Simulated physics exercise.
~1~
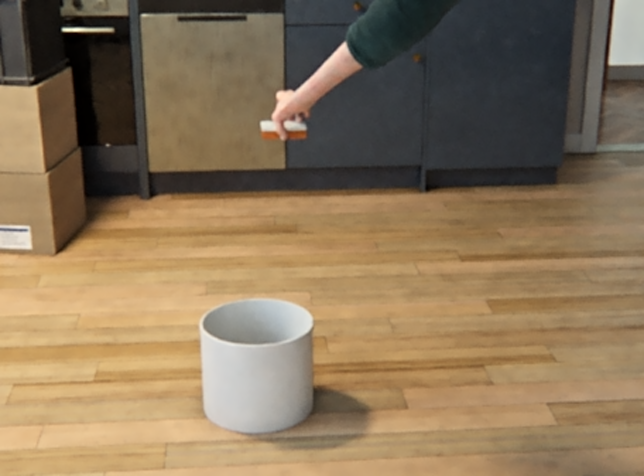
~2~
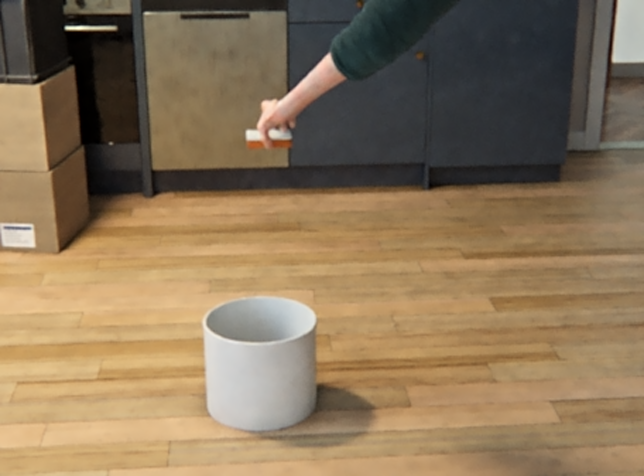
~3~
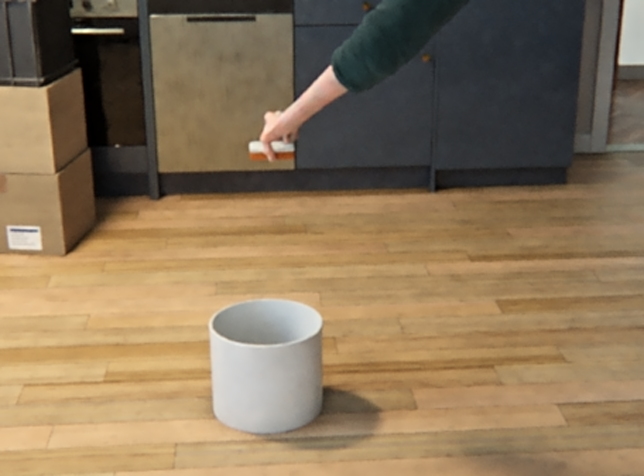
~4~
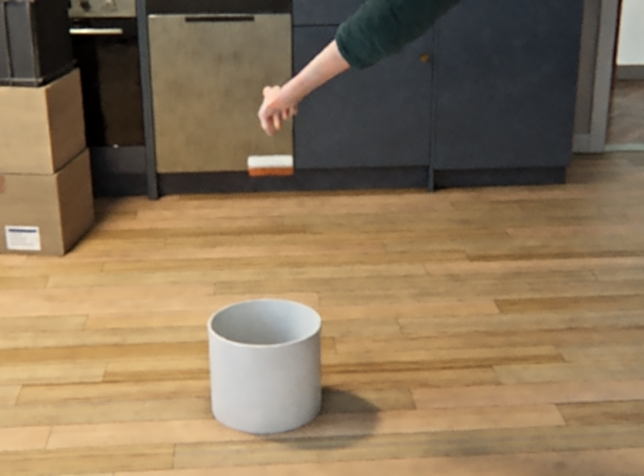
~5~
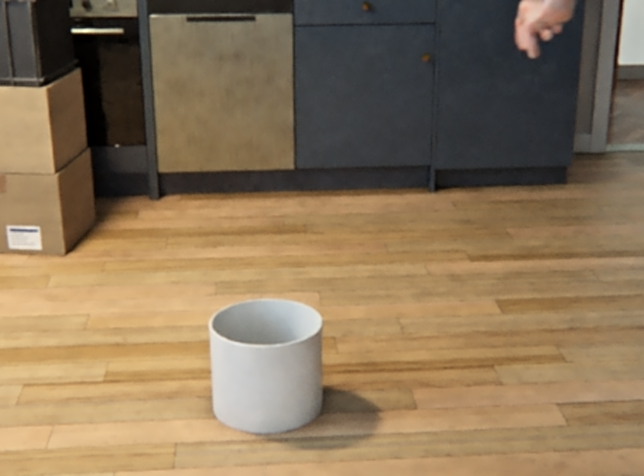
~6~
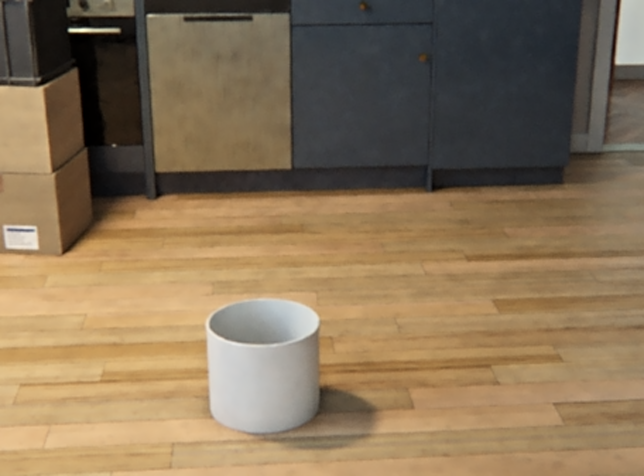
To begin with, an arm in a dark green sleeve reaches in from the upper right, holding a small orange and white sponge above a wooden kitchen floor, where a pale grey round container stands. The hand shifts slightly left and lowers the sponge a little. Then the fingers let go, and the sponge falls just beneath the hand. The hand draws back toward the right as the sponge drops out of sight into the container. Finally the arm is gone, and the container stands still with the sponge hidden inside it.
